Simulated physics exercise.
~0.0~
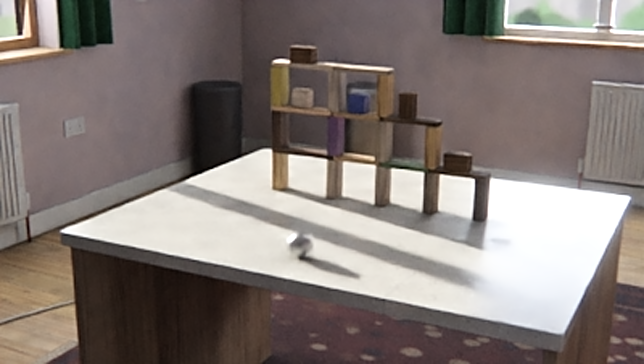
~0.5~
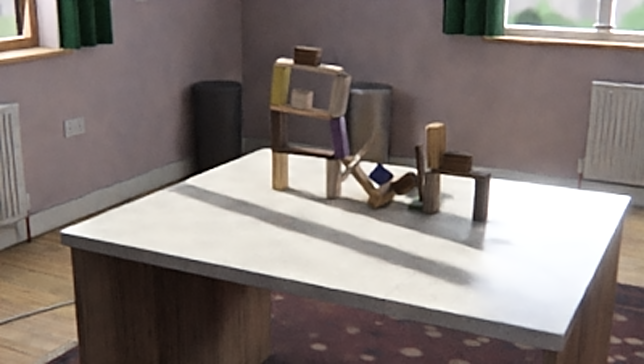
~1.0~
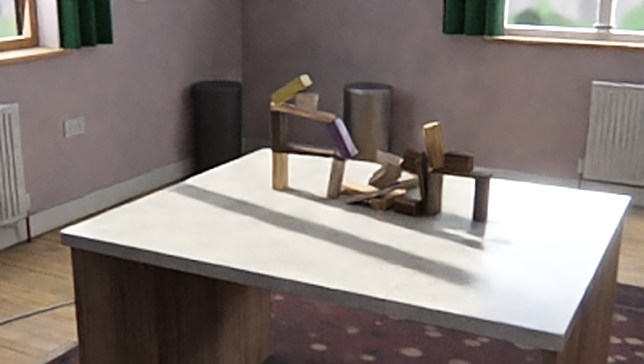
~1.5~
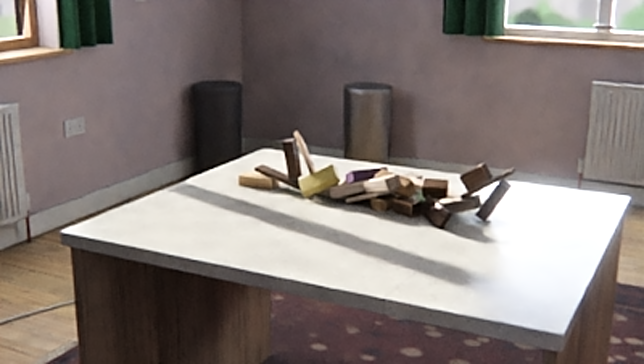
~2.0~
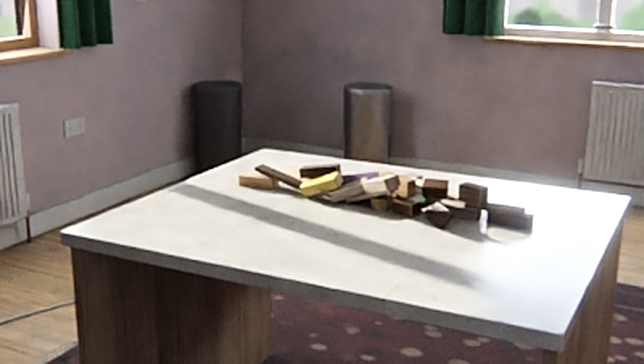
On a white table, a small ball rolls toward a block structure, which collapses into a heap.
